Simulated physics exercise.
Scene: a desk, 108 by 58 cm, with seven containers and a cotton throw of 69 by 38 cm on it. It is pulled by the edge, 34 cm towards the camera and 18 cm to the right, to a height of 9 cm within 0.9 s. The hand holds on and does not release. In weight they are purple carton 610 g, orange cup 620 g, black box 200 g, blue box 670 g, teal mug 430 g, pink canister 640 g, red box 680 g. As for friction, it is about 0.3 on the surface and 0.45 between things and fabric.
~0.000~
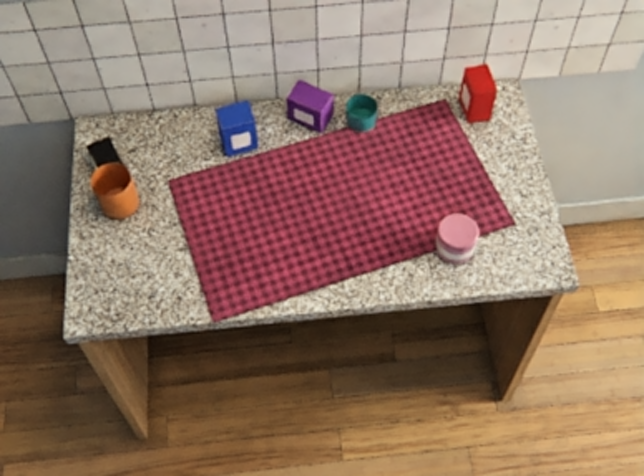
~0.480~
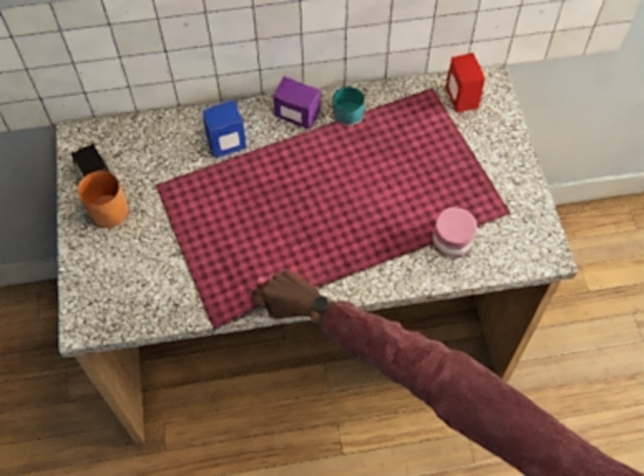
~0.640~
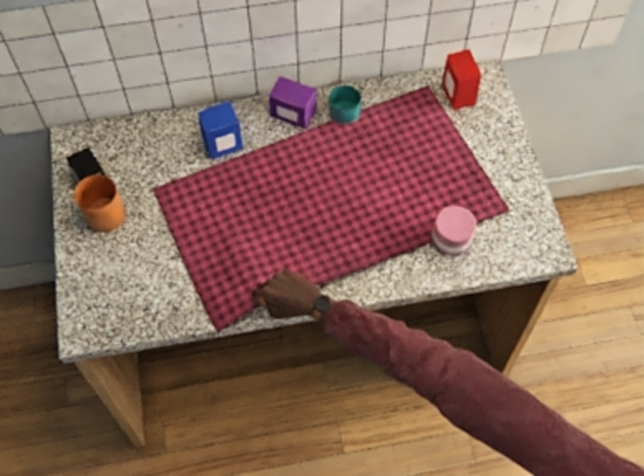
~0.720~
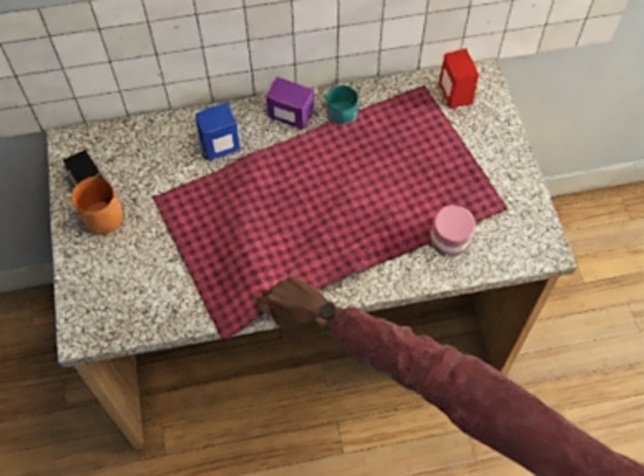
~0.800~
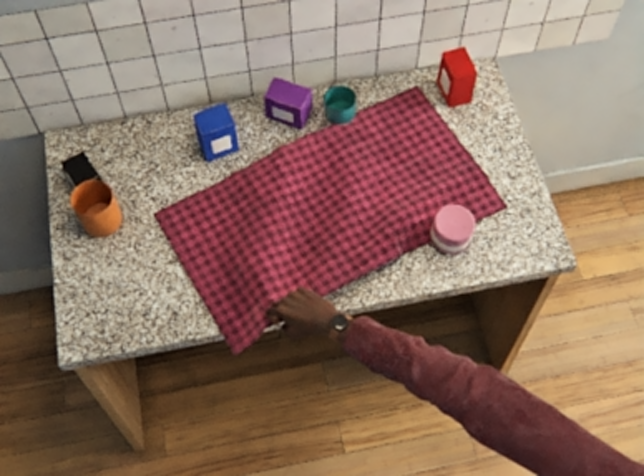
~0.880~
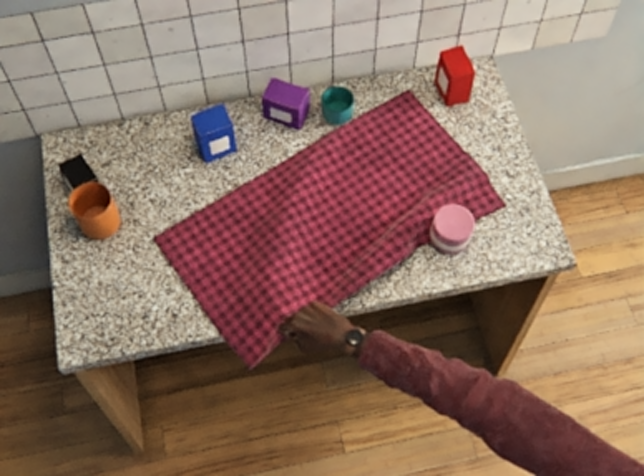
We see a speckled counter holding a red checked cloth and seven small containers, the pink canister on the cloth's edge; a hand reaches in, grips the front edge and pulls the cloth slightly toward the front, skewing and wrinkling it.
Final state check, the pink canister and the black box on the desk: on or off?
In order: I think the pink canister will hold out up there, I think the black box will hold out up there.
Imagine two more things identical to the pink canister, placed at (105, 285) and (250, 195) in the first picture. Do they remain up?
In order: Holds on; comes off.
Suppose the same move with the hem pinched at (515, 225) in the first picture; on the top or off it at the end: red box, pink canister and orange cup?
Well, in that case the red box survives on top, the pink canister tips off and the orange cup survives on top.
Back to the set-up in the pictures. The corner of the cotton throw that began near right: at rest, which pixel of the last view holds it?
It settles at roughly (435, 207).
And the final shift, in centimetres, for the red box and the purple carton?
Red box: 0 cm; purple carton: 0 cm.
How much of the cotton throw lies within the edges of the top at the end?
Near 30 in a hundred.
At 1.0 s, 80 % of the cotton throw is still over the top; nothing else has moved.
At 1.2 s, 60 % of the cotton throw is still over the top; pink canister 1 cm off its start.
At 1.4 s, 45 % of the cotton throw is still over the top; pink canister 4 cm off its start at (449, 237).
At 1.5 s, 35 % of the cotton throw is still over the top; pink canister 5 cm off its start.
At 3.1 s, 30 % of the cotton throw is still over the top; pink canister 5 cm off its start at (450, 242), black box 0 cm off its start at (77, 171).
